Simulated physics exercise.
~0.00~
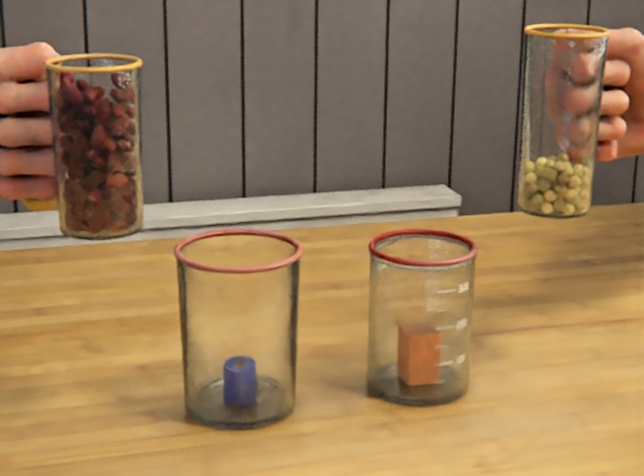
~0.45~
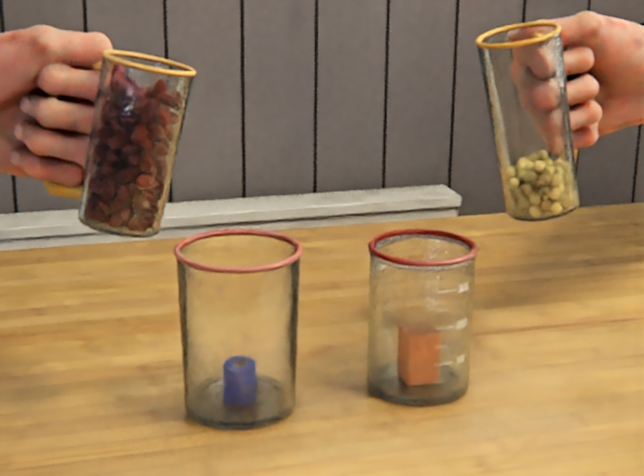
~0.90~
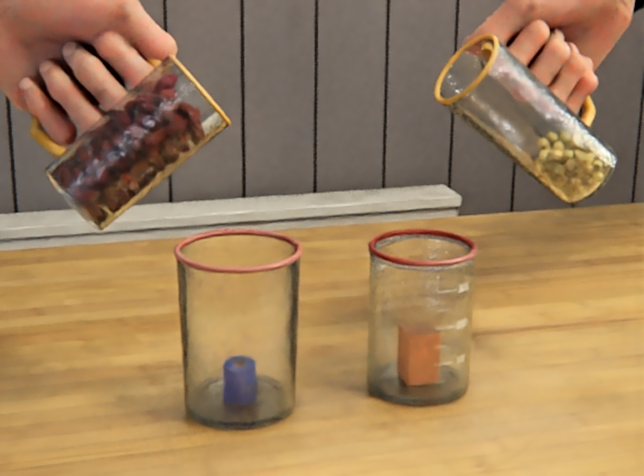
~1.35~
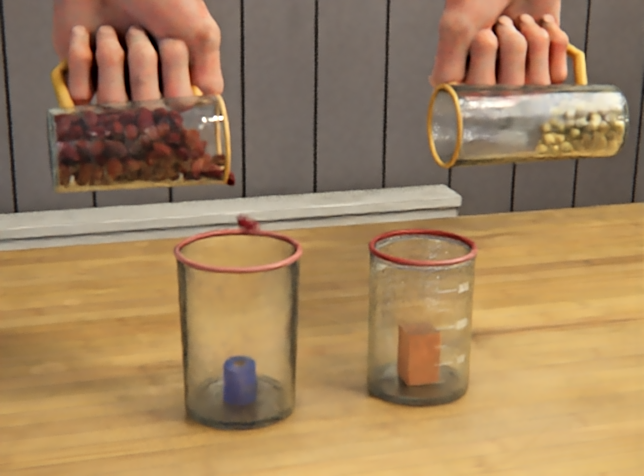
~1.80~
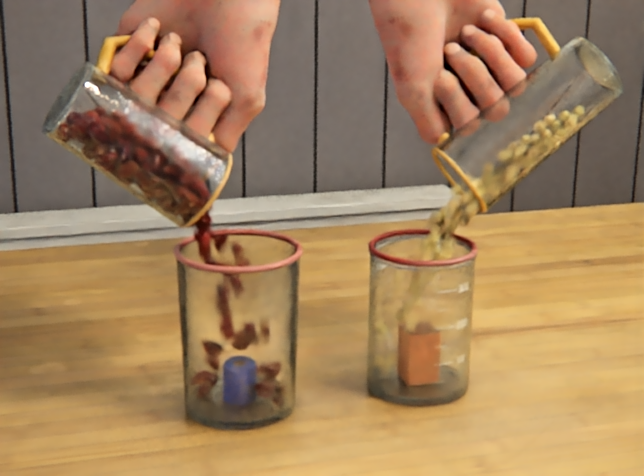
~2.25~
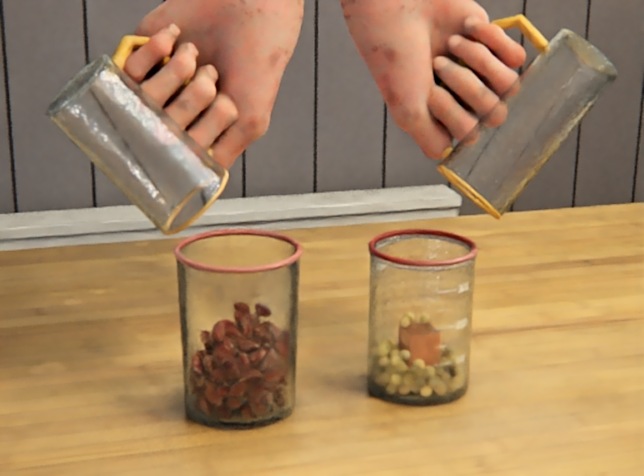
The clip opens with two hands holding clear, yellow-rimmed cups above a wooden table, the left one nearly full of dark red pieces and the right one holding a small amount of pale round pieces. Below stand two clear containers with red rims, a small blue cylinder in the left and an orange block in the right. The hands tip the cups inward until they lie on their sides, and a first red piece drops. Tilted further, both cups pour into the containers. Finally the cups are empty, the blue cylinder is buried, and the orange block still shows above the pale pile.
